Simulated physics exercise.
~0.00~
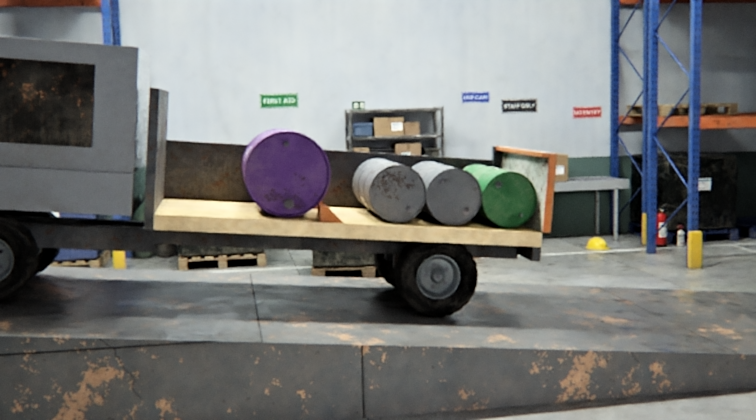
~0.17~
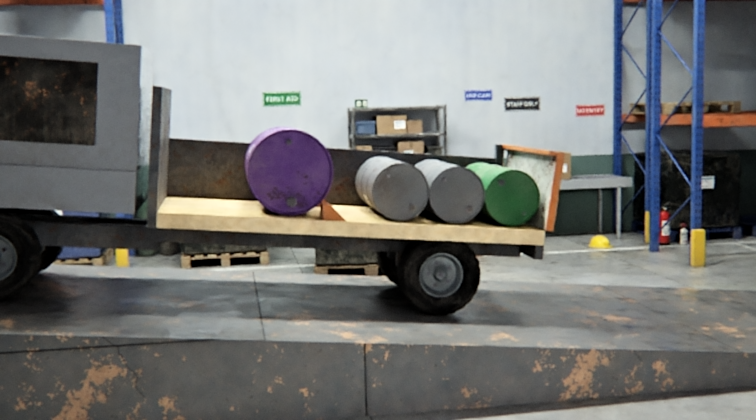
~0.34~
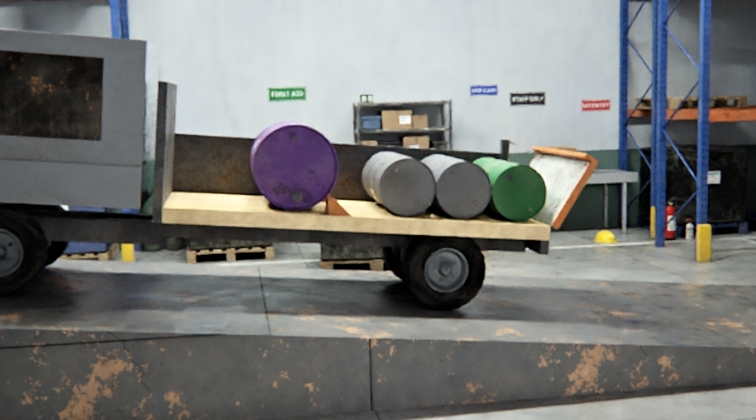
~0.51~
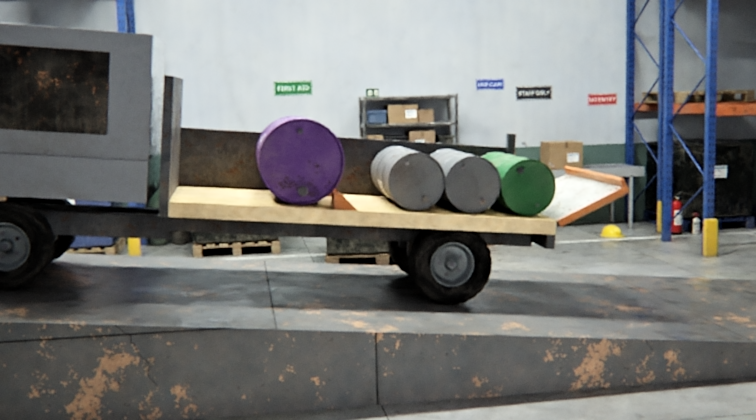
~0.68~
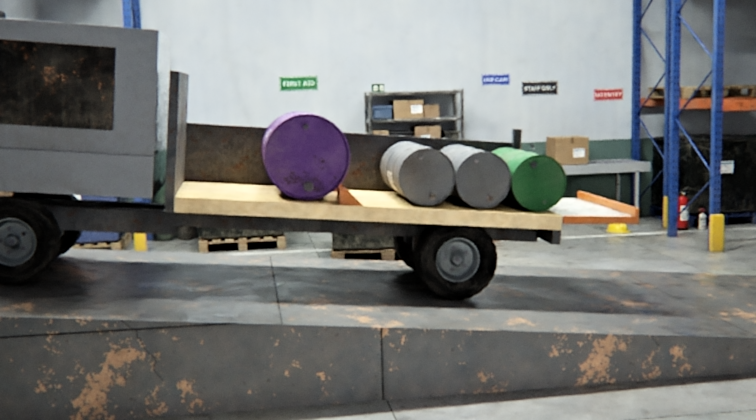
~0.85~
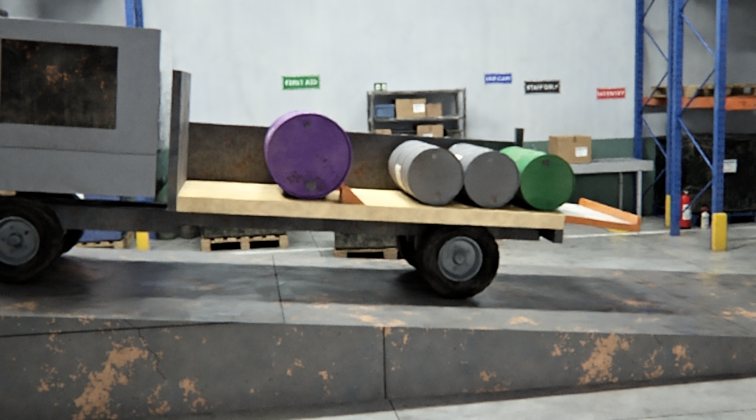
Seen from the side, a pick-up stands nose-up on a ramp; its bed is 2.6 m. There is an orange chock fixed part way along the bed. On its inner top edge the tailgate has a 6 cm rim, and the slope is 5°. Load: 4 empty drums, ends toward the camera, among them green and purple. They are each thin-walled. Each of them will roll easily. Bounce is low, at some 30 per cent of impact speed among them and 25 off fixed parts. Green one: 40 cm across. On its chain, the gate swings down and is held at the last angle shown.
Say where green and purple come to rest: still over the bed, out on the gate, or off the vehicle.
Green ends off the vehicle. Purple ends still over the bed.
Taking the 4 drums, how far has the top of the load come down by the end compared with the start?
Roughly 0 cm.
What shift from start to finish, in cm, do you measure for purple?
Purple shifts by 0.
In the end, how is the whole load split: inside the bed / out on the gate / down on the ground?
In that order: 1, 0, 3.
By 1.2 s, green is on the gate, 5 cm past the hinge, rolling right; purple is on the bed, 175 cm short of the hinge; 0 gone off the back.
By 1.5 s, green is on the gate, 20 cm past the hinge, rolling right; as before, purple; 0 gone off the back.
By 1.9 s, green is on the gate, 50 cm past the hinge, rolling right; as before, purple; 0 gone off the back.
By 2.3 s, green is dropping off the gate; as before, purple; 1 gone off the back.
Finally (5.7 s), green is off the vehicle; purple is on the bed, 175 cm short of the hinge; 3 gone off the back.
